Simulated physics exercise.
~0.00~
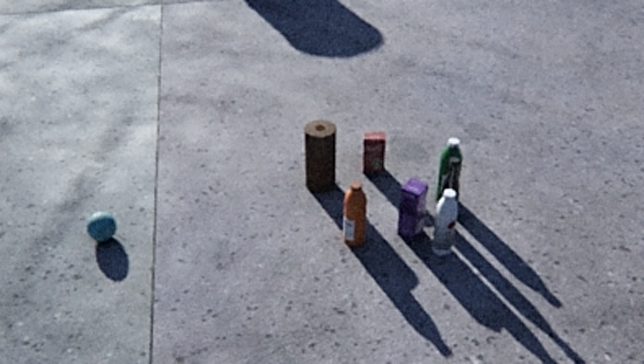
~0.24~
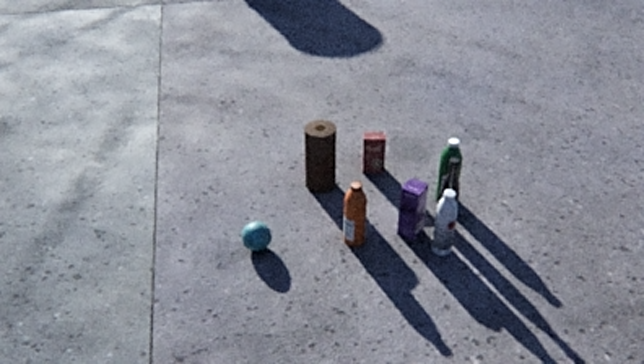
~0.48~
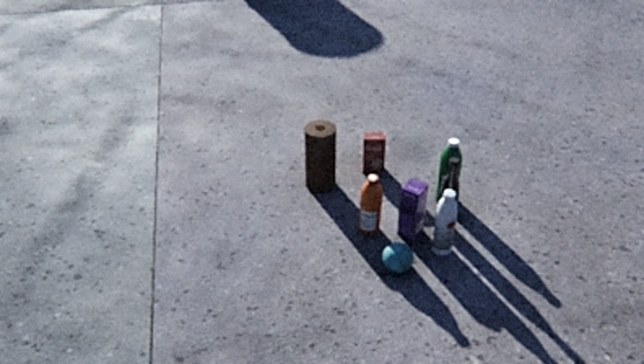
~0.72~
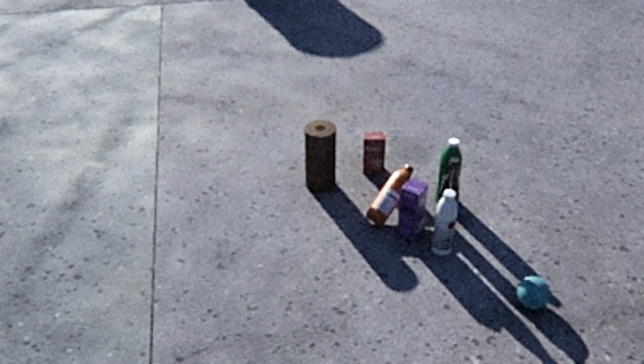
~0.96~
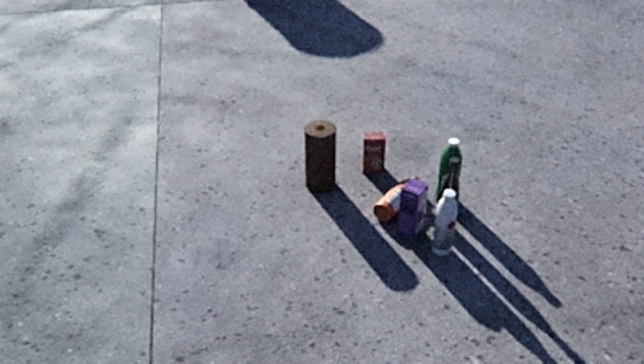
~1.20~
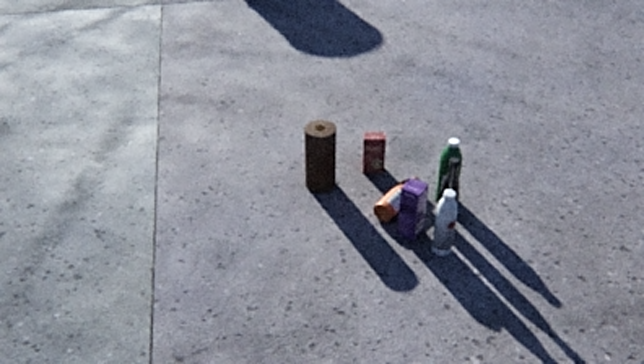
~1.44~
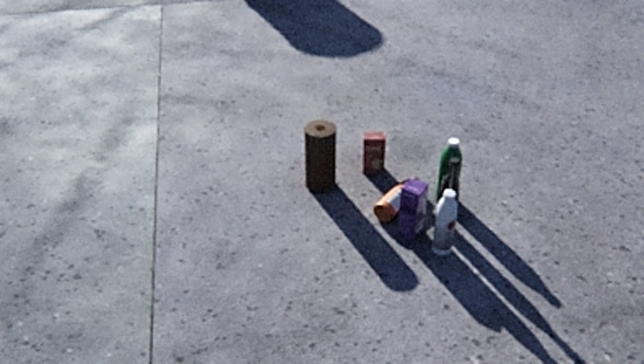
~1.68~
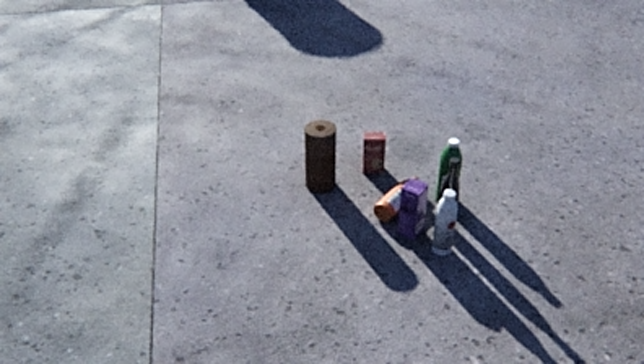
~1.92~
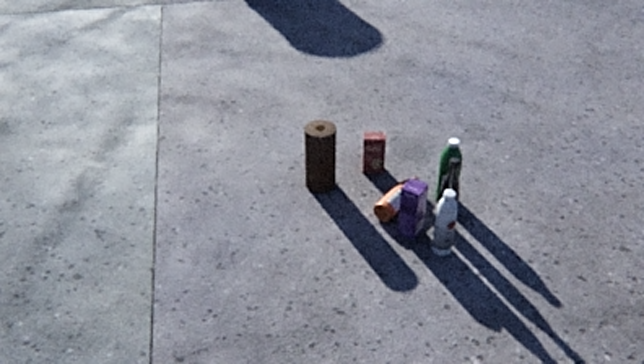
A brown roll stood with some bottles and cartons on a sunlit floor as a turquoise ball rolled in from the left, knocked into the orange bottle and rolled away; the bottle tipped over beside the purple carton, and everything else stayed upright.
